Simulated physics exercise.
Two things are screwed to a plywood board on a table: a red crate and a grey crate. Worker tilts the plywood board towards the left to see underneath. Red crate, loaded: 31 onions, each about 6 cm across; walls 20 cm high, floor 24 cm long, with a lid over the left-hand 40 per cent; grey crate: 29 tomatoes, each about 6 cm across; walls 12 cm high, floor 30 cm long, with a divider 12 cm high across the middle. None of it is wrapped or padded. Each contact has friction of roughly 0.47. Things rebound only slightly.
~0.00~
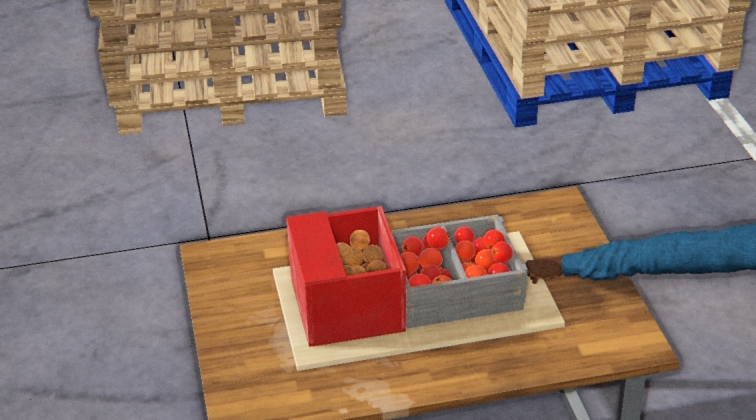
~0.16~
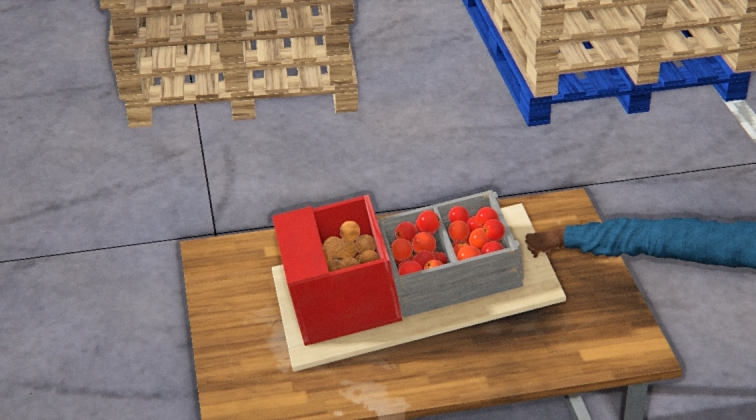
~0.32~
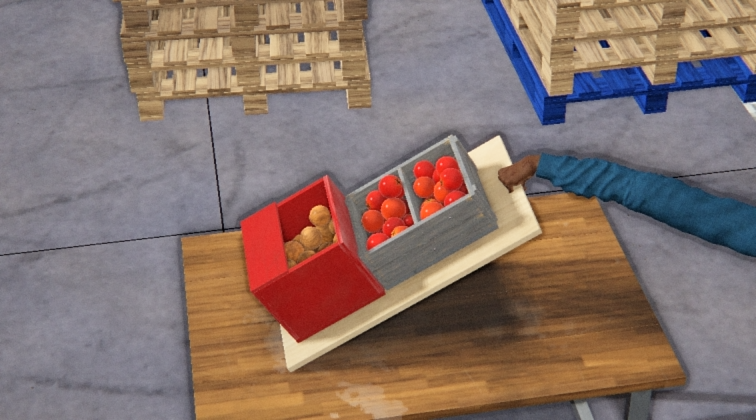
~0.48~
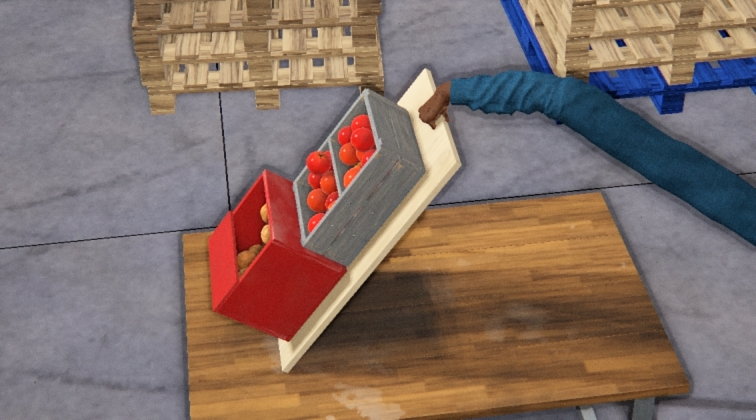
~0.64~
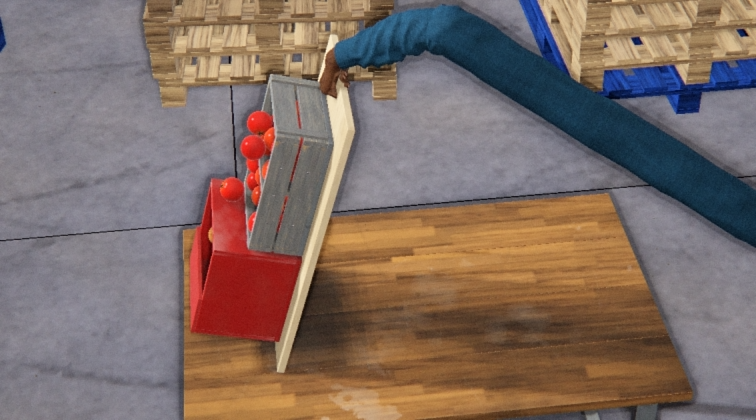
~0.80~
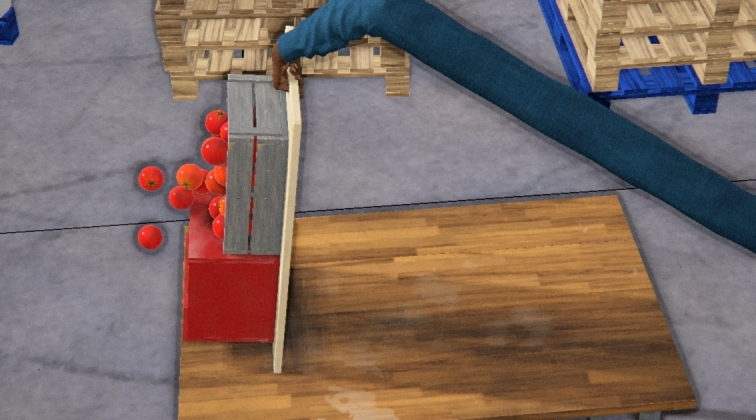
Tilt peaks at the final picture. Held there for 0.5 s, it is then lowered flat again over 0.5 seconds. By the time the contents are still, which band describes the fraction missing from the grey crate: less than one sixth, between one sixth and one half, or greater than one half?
I'd guess what escapes is the major part of the load.
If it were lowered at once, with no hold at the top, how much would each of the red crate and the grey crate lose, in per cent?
With that change, red crate sheds 0 percent and grey crate sheds 90 percent.
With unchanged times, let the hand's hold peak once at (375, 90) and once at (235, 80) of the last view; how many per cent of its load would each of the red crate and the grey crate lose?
Red crate: 0 %, then 0 %; grey crate: 10 %, then 100 %.
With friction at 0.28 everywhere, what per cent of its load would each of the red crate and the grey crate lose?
Red crate 0, grey crate 80 per cent.
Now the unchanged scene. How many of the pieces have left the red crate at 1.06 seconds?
The red crate is at around 0.
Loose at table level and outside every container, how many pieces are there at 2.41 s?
Piece count: Roughly 2.
After 1.06 s, tilt 83°; red crate 31 in, 0 out and grey crate 10 in, 19 out.
After 1.38 s, tilt 77°; red crate 31 in, 0 out and grey crate 9 in, 20 out.
After 1.83 s, tilt 0°; red crate 31 in, 0 out and grey crate 5 in, 24 out.
Outcome (at 2.41 s), red crate 31 in, 0 out and grey crate 5 in, 24 out. Asked share, 24 of 29, 83 per cent.
